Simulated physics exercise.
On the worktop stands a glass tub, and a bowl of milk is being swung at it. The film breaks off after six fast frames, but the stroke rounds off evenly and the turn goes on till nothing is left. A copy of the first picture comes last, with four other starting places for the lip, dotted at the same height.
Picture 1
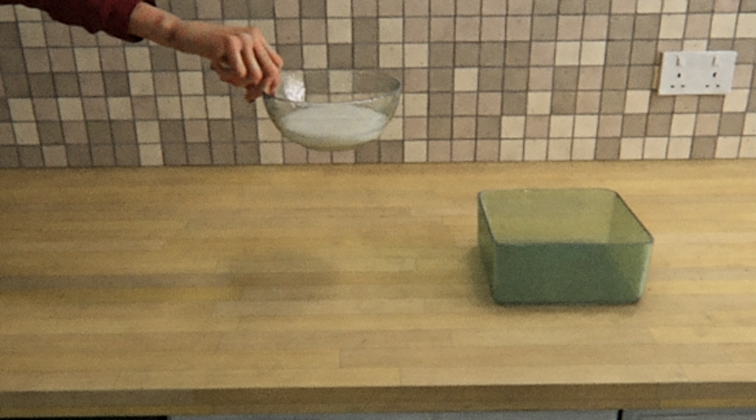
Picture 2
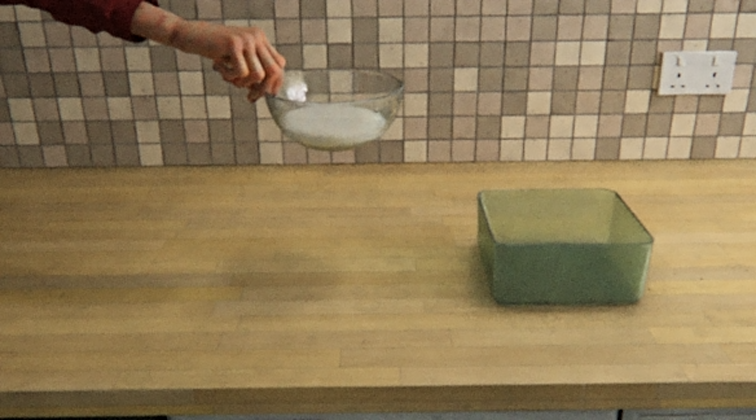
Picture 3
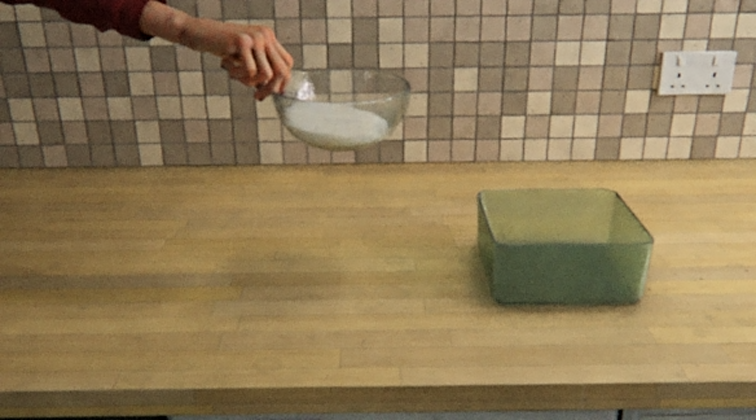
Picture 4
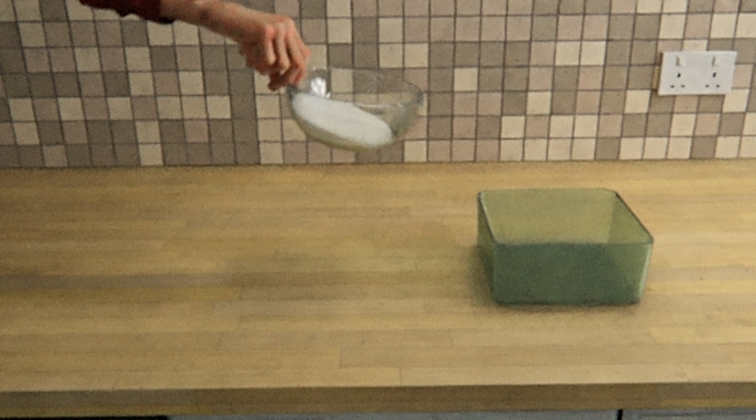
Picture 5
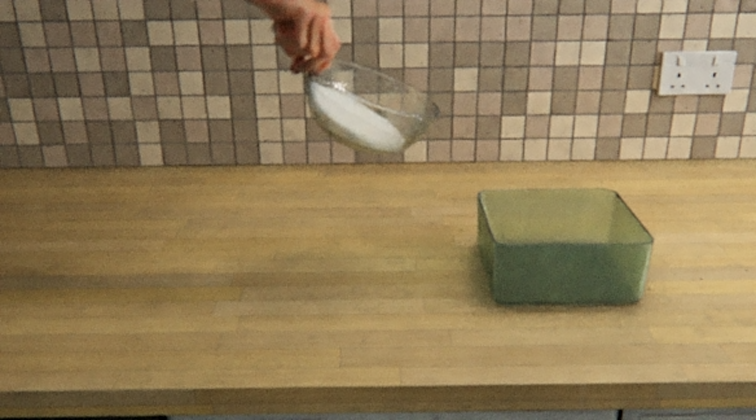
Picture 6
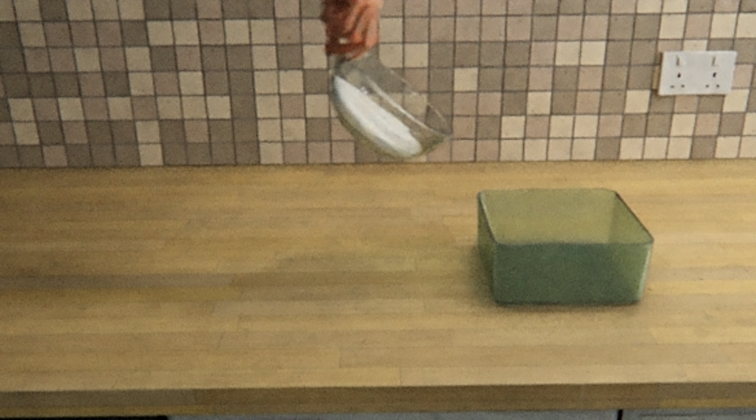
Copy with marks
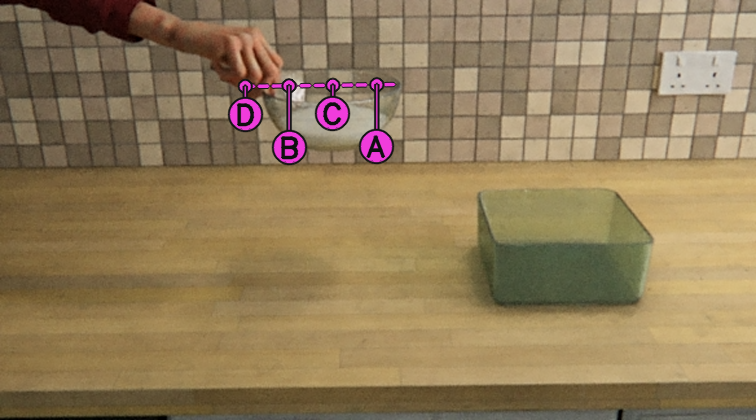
A hand holding a glass bowl of milk moves right above a wooden worktop, tilting it steeply toward a green glass tub.
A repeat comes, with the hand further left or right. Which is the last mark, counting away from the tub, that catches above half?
Go for A.
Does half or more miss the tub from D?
Yes, that goes wrong.
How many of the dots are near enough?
One of them.
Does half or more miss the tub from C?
Yes.
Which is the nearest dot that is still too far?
That is dot C.
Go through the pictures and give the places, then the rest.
Upright, lip at (399, 84); tub from (492, 302) to (642, 300); nothing has left yet, in the first frame.
Upright, lip at (401, 84); nothing has left yet, in the second frame.
Upright, lip at (408, 85); nothing has left yet, in the third frame.
Tipped about 8°, lip at (422, 93); nothing has left yet, in the fourth frame.
Tipped about 21°, lip at (438, 109); nothing has left yet, in the fifth frame.
Tipped about 39°, lip at (450, 130); nothing has left yet, in the sixth frame.
On the marked copy, A at (376, 84); B at (289, 85); C at (332, 85); D at (245, 86).
For dot A, about 70 % lands in the tub, 10 % falls short and 20 % goes beside or beyond.
For dot B, about 0 % lands in the tub, 95 % falls short and 5 % goes beside or beyond.
For dot C, about 11 % lands in the tub, 83 % falls short and 6 % goes beside or beyond.
For dot D, about 0 % lands in the tub, 100 % falls short.
